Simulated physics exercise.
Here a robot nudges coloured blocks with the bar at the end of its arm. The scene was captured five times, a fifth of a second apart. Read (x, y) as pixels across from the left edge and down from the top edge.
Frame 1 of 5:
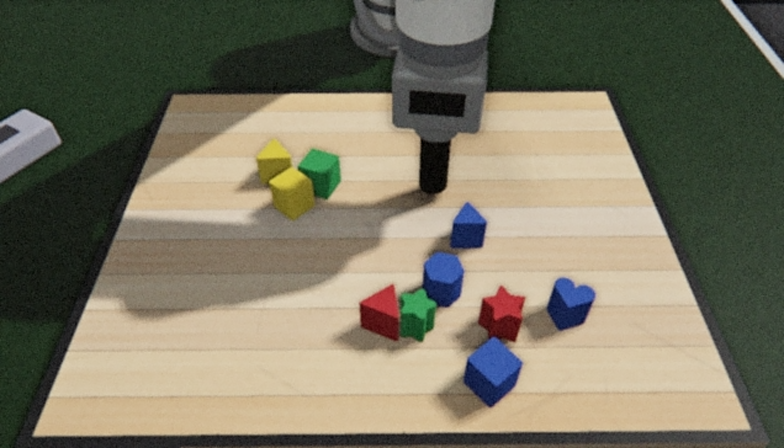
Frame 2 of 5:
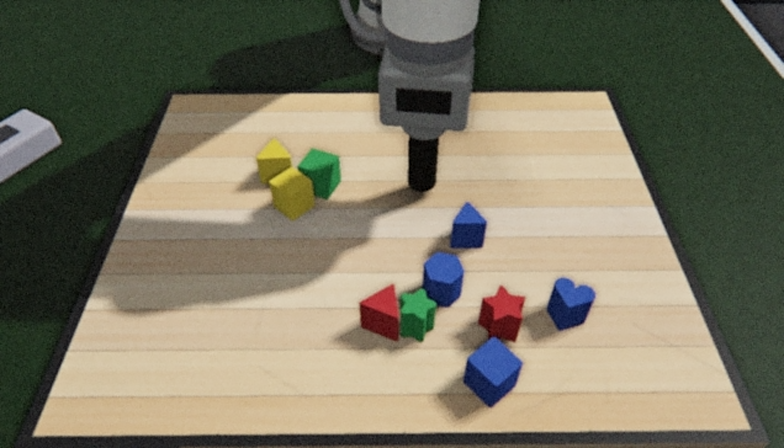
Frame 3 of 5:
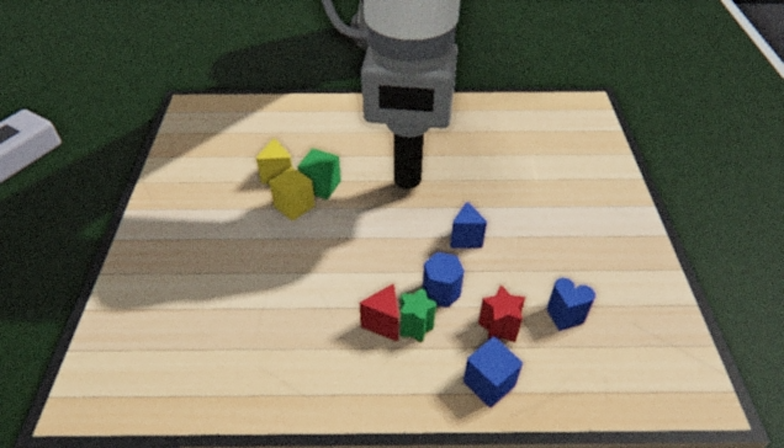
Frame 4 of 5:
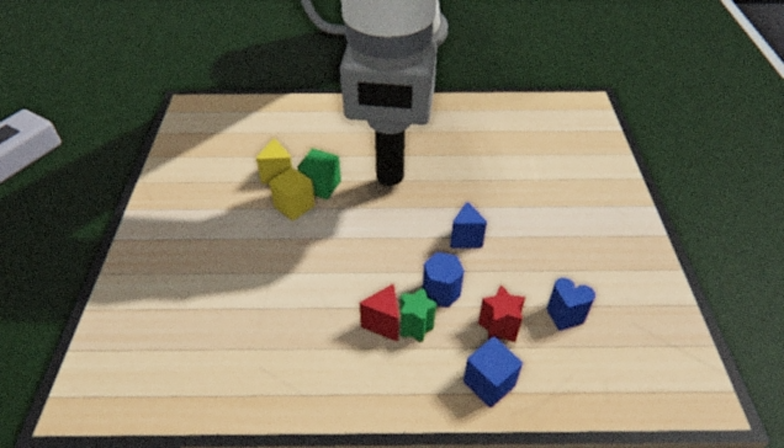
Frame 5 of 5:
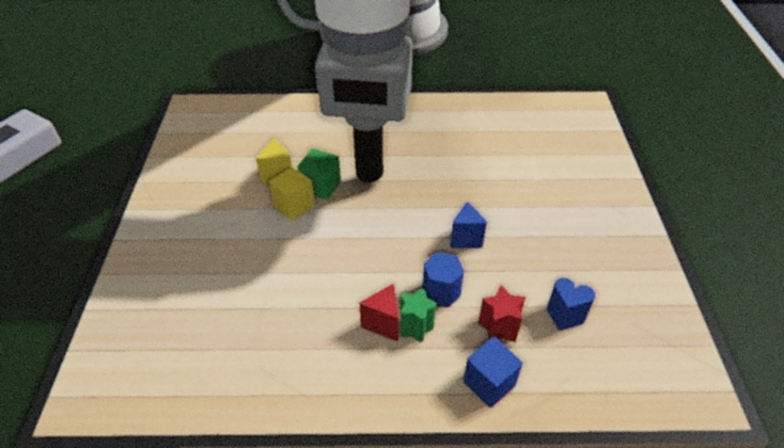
The robot arm moves its black bar left toward the green block while the blocks stay still.
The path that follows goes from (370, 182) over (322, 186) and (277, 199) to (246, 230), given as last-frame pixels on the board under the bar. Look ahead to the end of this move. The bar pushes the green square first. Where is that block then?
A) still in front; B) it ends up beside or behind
My pick is B.
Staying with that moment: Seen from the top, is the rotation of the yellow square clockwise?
I expect not.
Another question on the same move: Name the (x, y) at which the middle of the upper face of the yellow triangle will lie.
At roughly (240, 147).
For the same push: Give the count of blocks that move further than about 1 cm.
It looks like three or more blocks will be pushed more than about 1 cm.
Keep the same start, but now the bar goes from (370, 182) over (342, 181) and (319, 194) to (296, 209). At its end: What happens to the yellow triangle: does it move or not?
By the time the path is finished, it has moved at least a centimetre.
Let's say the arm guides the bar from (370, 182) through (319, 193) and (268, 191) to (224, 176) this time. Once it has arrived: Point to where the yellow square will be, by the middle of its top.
I'd say the yellow square ends with its top centre at (271, 189).
On the path given first. One third of the way, bar (321, 178); yellow triangle (262, 149), turned 30° clockwise; yellow square (284, 184), turned 30° anticlockwise; green square (287, 162), turned 15° anticlockwise.
Two thirds of the way, bar (275, 191); yellow triangle (240, 147), turned 100° clockwise; yellow square (276, 194), turned 70° anticlockwise; green square (242, 169).
At the end, bar (244, 223); yellow triangle (240, 147), turned 100° clockwise; yellow square (273, 207), turned 105° anticlockwise; green square (238, 170).
